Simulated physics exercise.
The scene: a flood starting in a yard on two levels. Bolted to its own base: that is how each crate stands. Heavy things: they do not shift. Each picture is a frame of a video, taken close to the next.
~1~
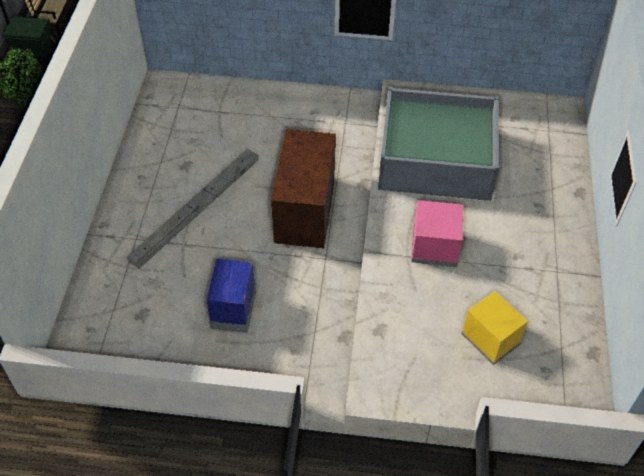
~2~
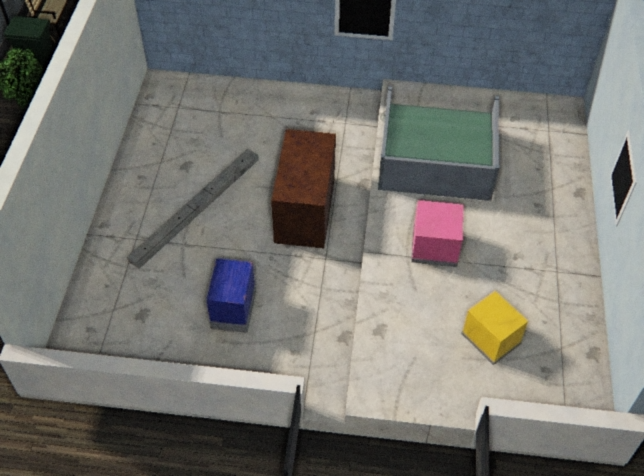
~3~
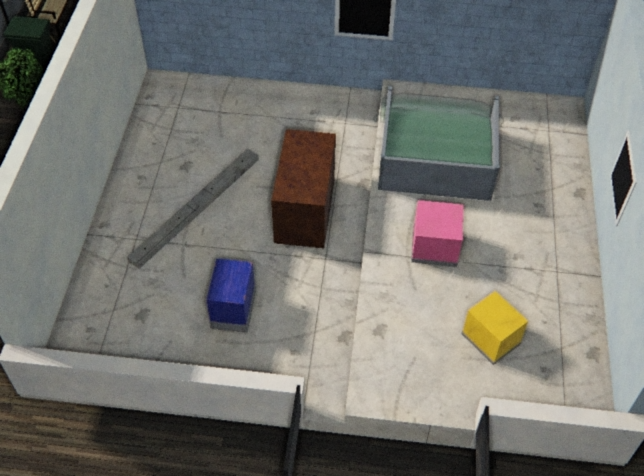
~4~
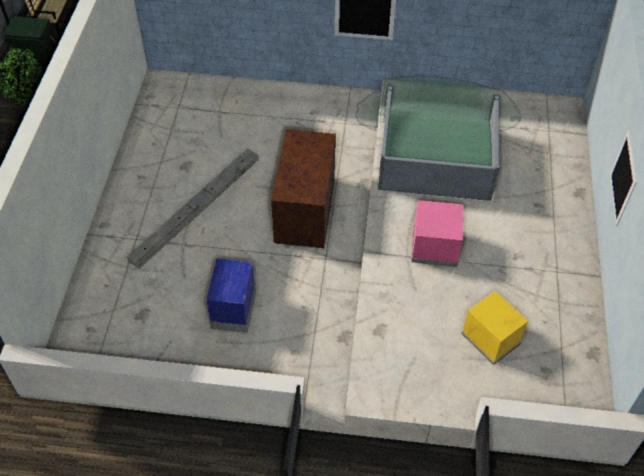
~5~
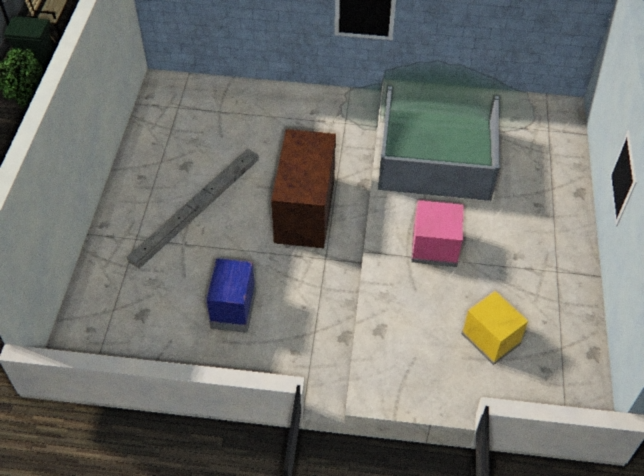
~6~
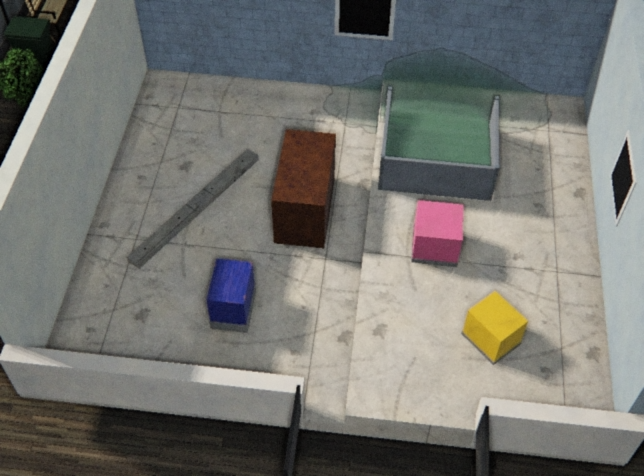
Green water sat still in an open tank in the walled yard, then poured out its far side and spread across the floor behind it, while the blue, brown, pink and yellow crates stayed put.
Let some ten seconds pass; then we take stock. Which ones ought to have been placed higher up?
Result: I expect the pink crate to stay untouched; I expect the blue crate to stay untouched; I expect the yellow crate to be touched by the water.
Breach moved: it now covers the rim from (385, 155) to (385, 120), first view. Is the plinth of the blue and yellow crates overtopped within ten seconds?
So the blue crate remains untouched while the yellow crate remains untouched.
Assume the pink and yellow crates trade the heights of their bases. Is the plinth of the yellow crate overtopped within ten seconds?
The yellow crate gets flooded.
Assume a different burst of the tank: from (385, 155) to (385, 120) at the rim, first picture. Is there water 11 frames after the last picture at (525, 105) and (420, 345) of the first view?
Taking them in turn: Left clear, then left clear.
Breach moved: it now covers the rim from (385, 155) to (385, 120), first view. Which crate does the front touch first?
My pick is the crate marked blue.
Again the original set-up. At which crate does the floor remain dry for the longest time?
Result - the crate marked blue.
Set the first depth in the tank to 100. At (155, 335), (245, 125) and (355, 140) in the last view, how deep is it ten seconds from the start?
At the three places, in the order asked: Around 4, 6 and 2 per cent.
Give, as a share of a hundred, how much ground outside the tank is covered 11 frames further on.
Near 25 in a hundred.
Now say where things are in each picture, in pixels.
In the first picture, still water in the open tank at (441, 131).
In the second picture, the front is at (383, 119), out from the gap on the open tank's far side.
In the third picture, the front is at (382, 102), out from the gap on the open tank's far side.
In the fourth picture, the front is at (384, 79), out from the gap on the open tank's far side.
In the fifth picture, the front is at (522, 92), out from the gap on the open tank's far side.
In the sixth picture, water pours out on the open tank's far side and has run to (334, 86).
A moment on, water covers 10 % of the floor; the pink crate not reached, the blue crate not reached, the yellow crate not reached.
Next, water covers 25 % of the floor; the pink crate not reached, the blue crate not reached, the yellow crate not reached.
Then, water covers 45 % of the floor; the pink crate not reached, the blue crate not reached, the yellow crate water round its plinth.
Later, water covers 65 % of the floor; the pink crate water round its plinth, the blue crate not reached, the yellow crate water round its plinth.
In the end, water covers 85 % of the floor; the pink crate stayed above the water, the blue crate stayed above the water, the yellow crate was topped.
